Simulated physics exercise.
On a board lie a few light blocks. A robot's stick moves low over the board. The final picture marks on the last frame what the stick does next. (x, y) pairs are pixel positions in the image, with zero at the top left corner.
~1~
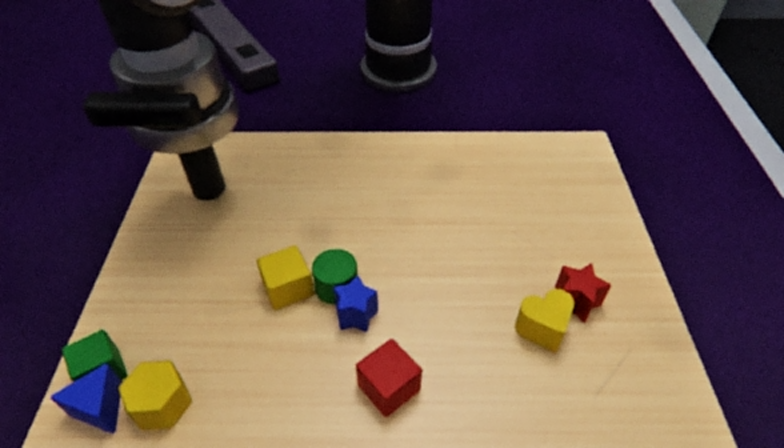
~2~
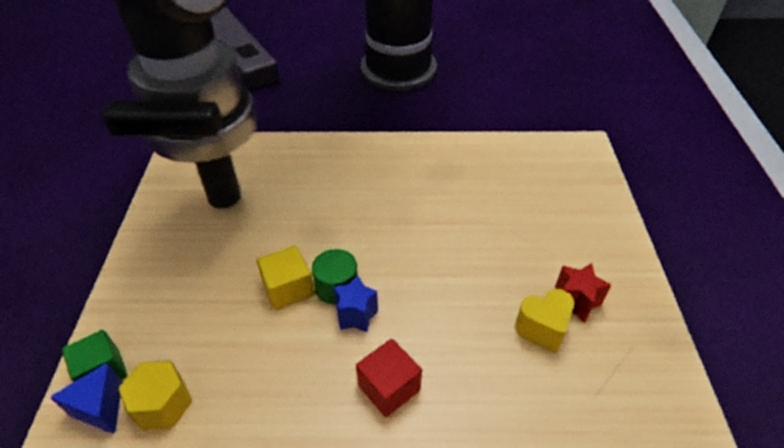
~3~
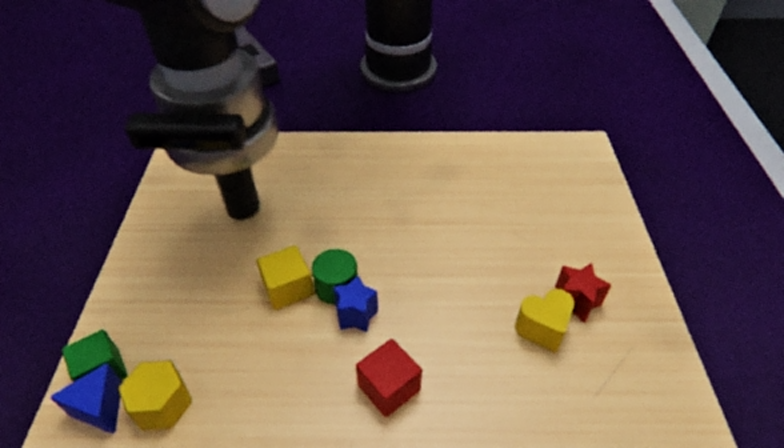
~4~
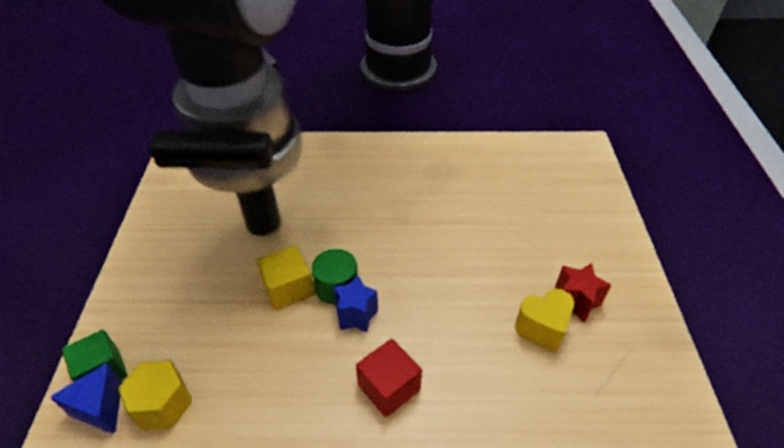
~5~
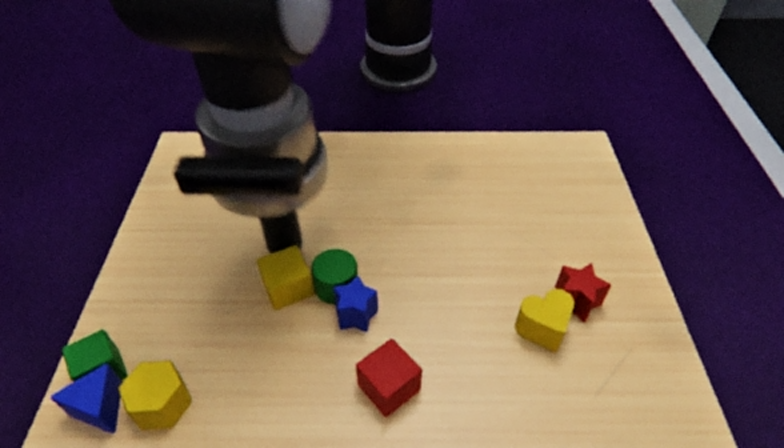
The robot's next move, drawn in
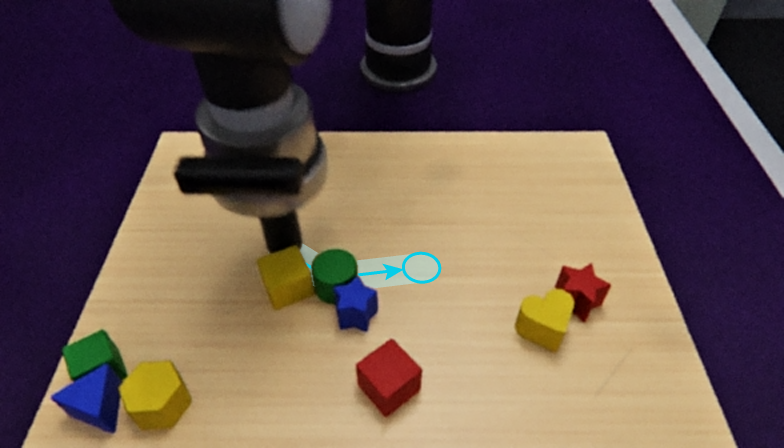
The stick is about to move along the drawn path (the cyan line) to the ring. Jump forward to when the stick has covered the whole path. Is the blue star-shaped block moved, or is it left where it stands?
The blue star-shaped block moves.
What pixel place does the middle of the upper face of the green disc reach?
Near (389, 284).
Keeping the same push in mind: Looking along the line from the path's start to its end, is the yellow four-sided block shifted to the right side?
I believe so.
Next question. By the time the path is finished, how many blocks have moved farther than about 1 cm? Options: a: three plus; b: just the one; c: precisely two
Letter a.
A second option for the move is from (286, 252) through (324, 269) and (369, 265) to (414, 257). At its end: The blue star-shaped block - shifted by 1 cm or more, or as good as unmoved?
It leaves its spot.
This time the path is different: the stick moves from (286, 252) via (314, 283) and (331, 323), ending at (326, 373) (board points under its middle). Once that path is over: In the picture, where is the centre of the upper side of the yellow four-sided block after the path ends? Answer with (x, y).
Located at (280, 308).
Path on the board, from (286, 252) over (324, 273) and (373, 273) to (422, 267).
What follows on the original path. One third of the way, stick (323, 265); yellow four-sided block (289, 279), turned 45° clockwise; green disc (350, 274); blue star-shaped block (364, 305).
Two thirds of the way, stick (373, 266); yellow four-sided block (289, 279), turned 45° clockwise; green disc (386, 284); blue star-shaped block (372, 319), turned 40° clockwise.
At the end, stick (422, 260); yellow four-sided block (289, 279), turned 45° clockwise; green disc (389, 284); blue star-shaped block (372, 319), turned 40° clockwise.
